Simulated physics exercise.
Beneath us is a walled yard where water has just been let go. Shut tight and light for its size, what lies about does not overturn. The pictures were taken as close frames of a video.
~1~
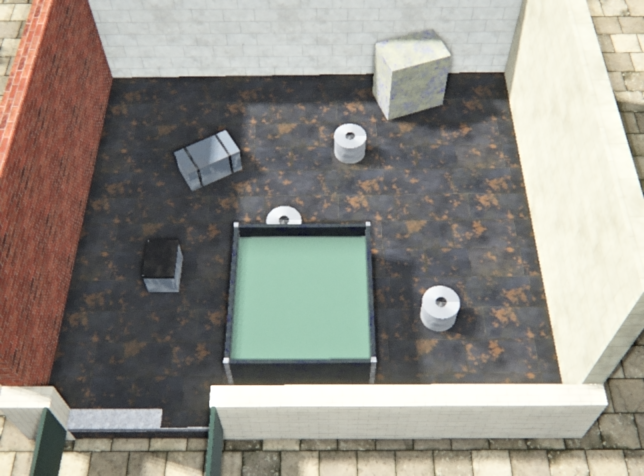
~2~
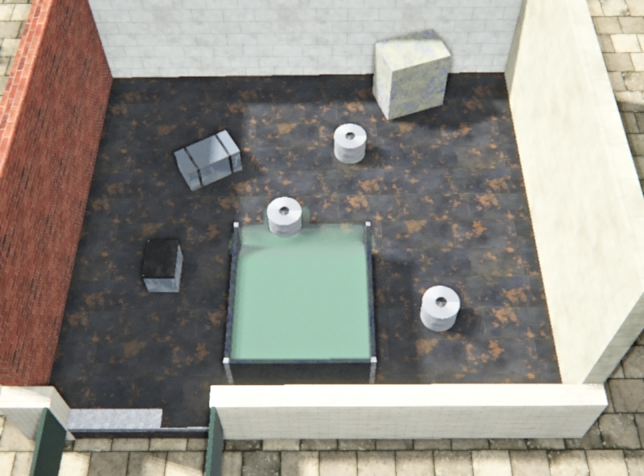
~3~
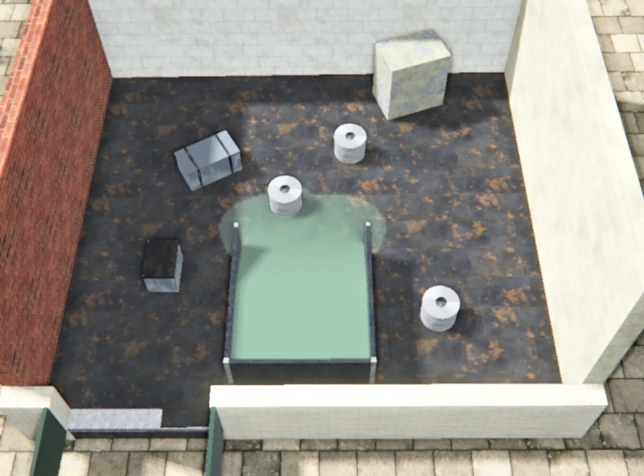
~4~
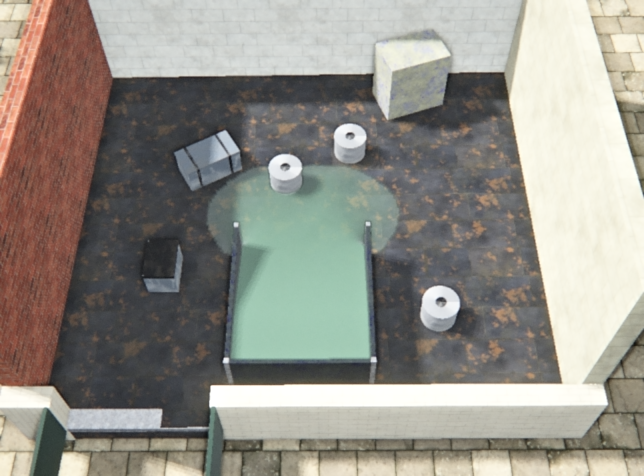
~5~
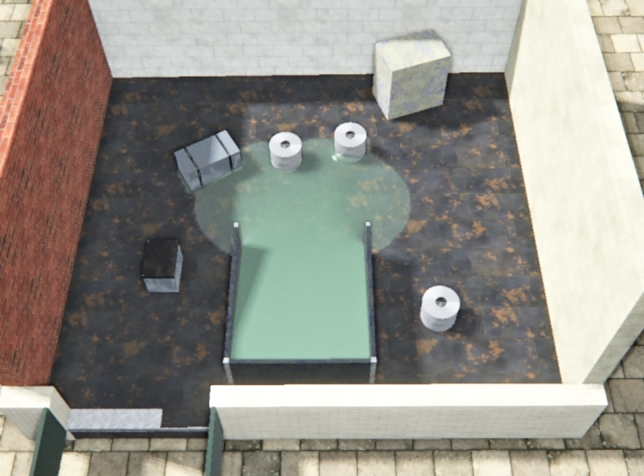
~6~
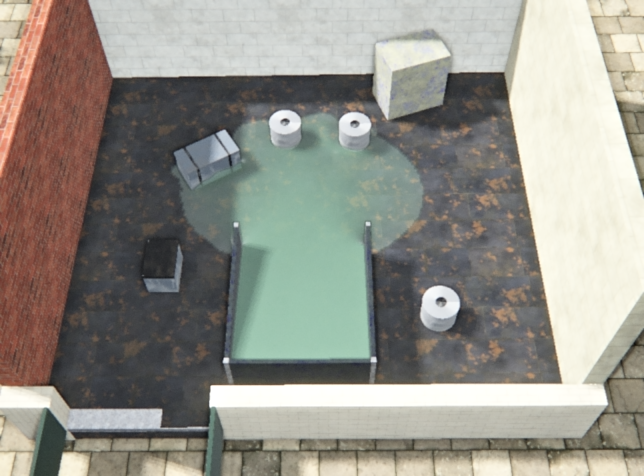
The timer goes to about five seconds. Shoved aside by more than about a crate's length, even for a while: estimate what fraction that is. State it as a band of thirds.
It falls in the band from one to two thirds.
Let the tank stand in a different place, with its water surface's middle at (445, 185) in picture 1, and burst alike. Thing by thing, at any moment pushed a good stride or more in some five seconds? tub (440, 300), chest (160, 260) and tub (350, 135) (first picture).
First never went far, then never went far, then displaced far.
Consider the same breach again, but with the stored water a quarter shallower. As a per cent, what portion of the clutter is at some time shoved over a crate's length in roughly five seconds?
By my count, 60 %.
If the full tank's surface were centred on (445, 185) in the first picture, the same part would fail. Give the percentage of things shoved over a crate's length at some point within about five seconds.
Near 20 in a hundred.
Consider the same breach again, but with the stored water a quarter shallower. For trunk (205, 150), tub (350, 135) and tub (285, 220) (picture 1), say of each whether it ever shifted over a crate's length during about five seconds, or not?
Well, one by one: Carried that far, carried that far, carried that far.
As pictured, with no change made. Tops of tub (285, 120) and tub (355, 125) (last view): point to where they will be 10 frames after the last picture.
At about (256, 62) and (356, 56).
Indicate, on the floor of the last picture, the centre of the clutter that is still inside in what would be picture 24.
Around pixel (254, 174).
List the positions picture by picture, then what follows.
In the first picture, a tub at (284, 220) rests on the ground; a tub at (350, 136) rests on the ground; 0 of 5 have shifted.
In the second picture, a tub at (284, 211) rests on the ground, close to its start; a tub at (350, 136), on the bottom; 1 of 5 have shifted.
In the third picture, a tub at (285, 189) rests on the ground, a stride from its start; a tub at (350, 136), on the bottom; 1 of 5 have shifted.
In the fourth picture, a tub at (285, 167) rests on the ground, a stride from its start; a tub at (350, 136) rests on the ground; 1 of 5 have shifted.
In the fifth picture, a tub at (285, 145) rests on the ground, a stride from its start; a tub at (351, 135), on the bottom; 1 of 5 have shifted.
In the sixth picture, a tub at (285, 122), on the bottom, far from its start; a tub at (355, 124) rests on the ground, close to its start; 2 of 5 have shifted.
A moment on, 2 of 5 are well off their spots; 0 afloat.
Next, 3 of 5 are well off their spots; 2 afloat.
Later, 3 of 5 are well off their spots; 3 afloat.
In the end, 3 of 5 are well off their spots, and 3 have been at some point; 2 afloat.
